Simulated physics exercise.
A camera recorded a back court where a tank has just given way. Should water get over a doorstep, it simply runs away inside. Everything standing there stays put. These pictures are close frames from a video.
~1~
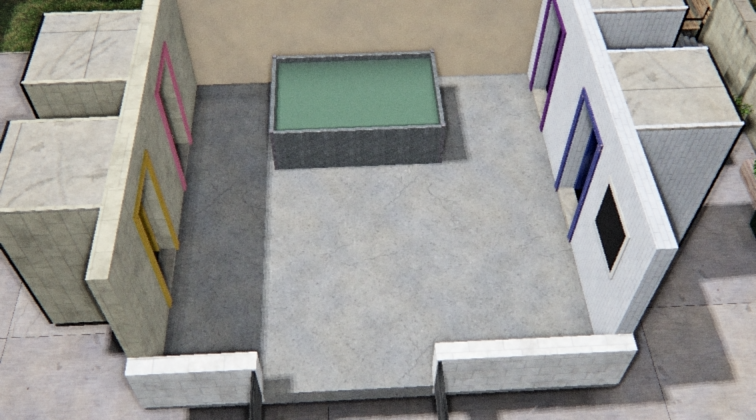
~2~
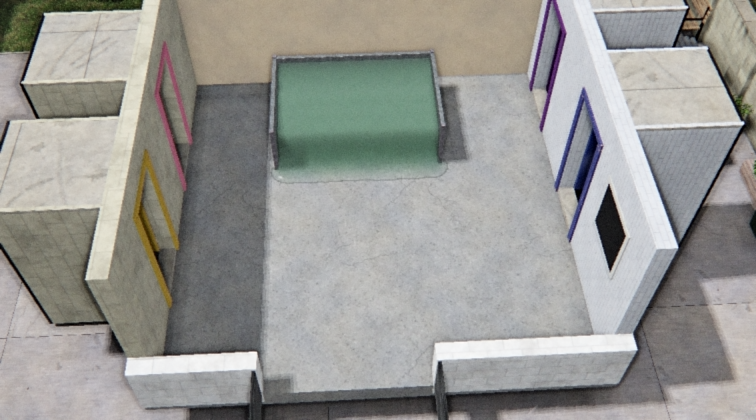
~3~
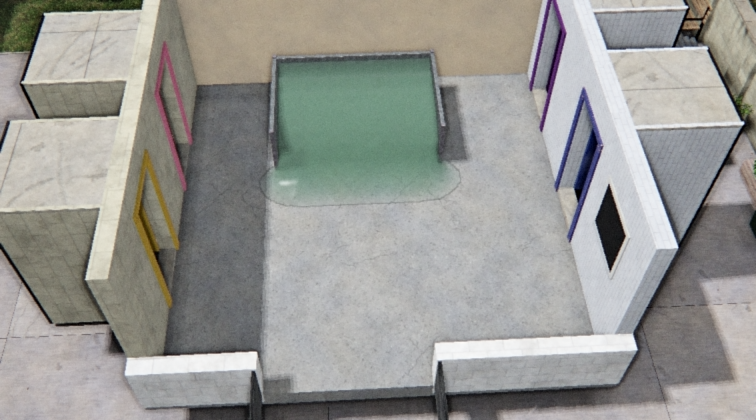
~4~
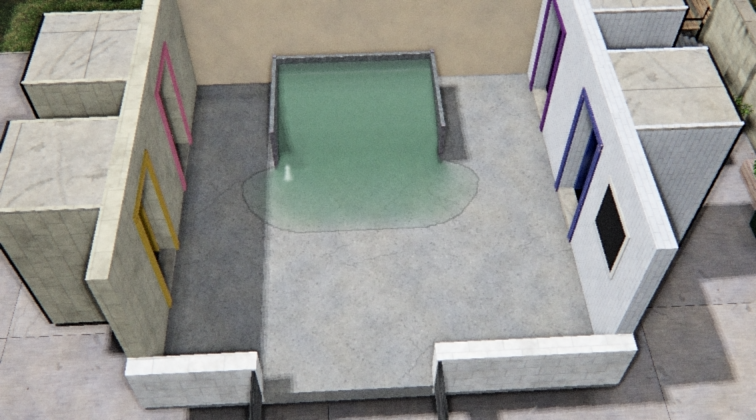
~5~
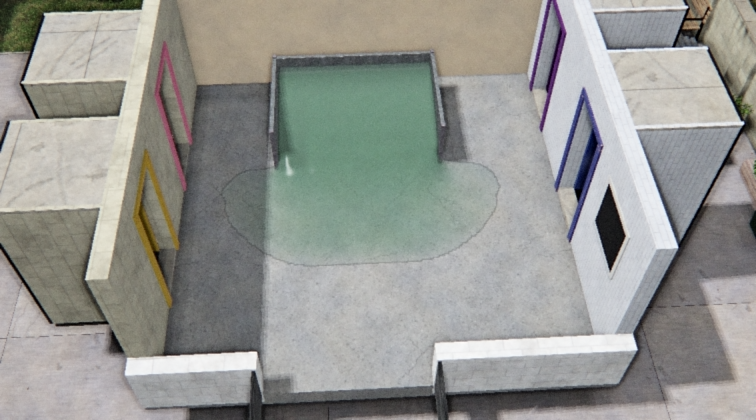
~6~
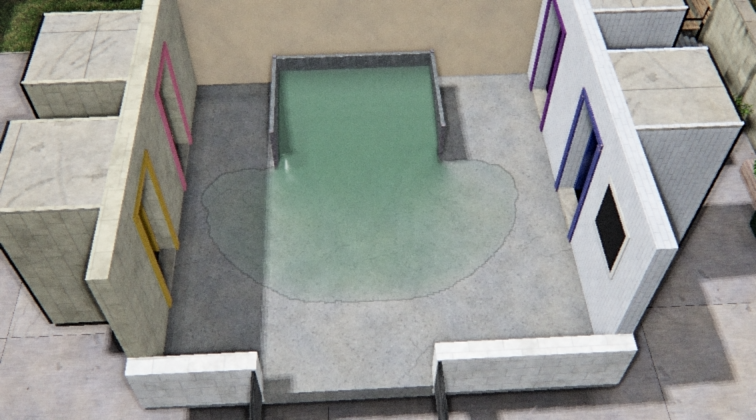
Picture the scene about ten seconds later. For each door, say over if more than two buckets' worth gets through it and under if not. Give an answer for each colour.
Result: The yellow door will top two buckets. The purple door will not top two buckets. The blue door will not top two buckets. The pink door will not top two buckets.
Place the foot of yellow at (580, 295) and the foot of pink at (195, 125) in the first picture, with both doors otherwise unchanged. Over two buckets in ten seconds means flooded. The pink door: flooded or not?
That pink one comes up short.
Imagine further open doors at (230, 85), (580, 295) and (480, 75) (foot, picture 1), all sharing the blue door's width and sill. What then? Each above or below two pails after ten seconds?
Falls short; exceeds the limit; falls short.
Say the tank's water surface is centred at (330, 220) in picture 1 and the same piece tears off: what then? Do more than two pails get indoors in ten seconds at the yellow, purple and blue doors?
My answer is that the yellow door ends up beneath, the purple door ends up beneath and the blue door ends up beneath.
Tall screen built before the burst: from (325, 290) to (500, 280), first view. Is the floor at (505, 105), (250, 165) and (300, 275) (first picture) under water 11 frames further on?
Taking the points in turn, they are high and dry, high and dry and inundated.
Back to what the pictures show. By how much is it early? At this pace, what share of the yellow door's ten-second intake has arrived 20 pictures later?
Close to 35 out of every hundred.
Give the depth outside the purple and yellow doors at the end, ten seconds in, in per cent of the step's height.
Near 110 per cent and 100 per cent, respectively.
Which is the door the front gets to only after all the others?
That would be the purple door.
A moment on, water covers 65 % of the floor; the yellow door wet at the sill, nothing in, the purple door not reached, the blue door wet at the sill, nothing in, the pink door not reached.
Next, water covers 70 % of the floor; the yellow door under two buckets in, the purple door not reached, the blue door wet at the sill, nothing in, the pink door wet at the sill, nothing in.
Then, water covers 70 % of the floor; the yellow door over two buckets in, the purple door not reached, the blue door wet at the sill, nothing in, the pink door wet at the sill, nothing in.
Later, water covers 90 % of the floor; the yellow door over two buckets in, the purple door wet at the sill, nothing in, the blue door wet at the sill, nothing in, the pink door wet at the sill, nothing in.
In the end, water covers 100 % of the floor; the yellow door over two buckets in, the purple door under two buckets in, the blue door wet at the sill, nothing in, the pink door wet at the sill, nothing in.
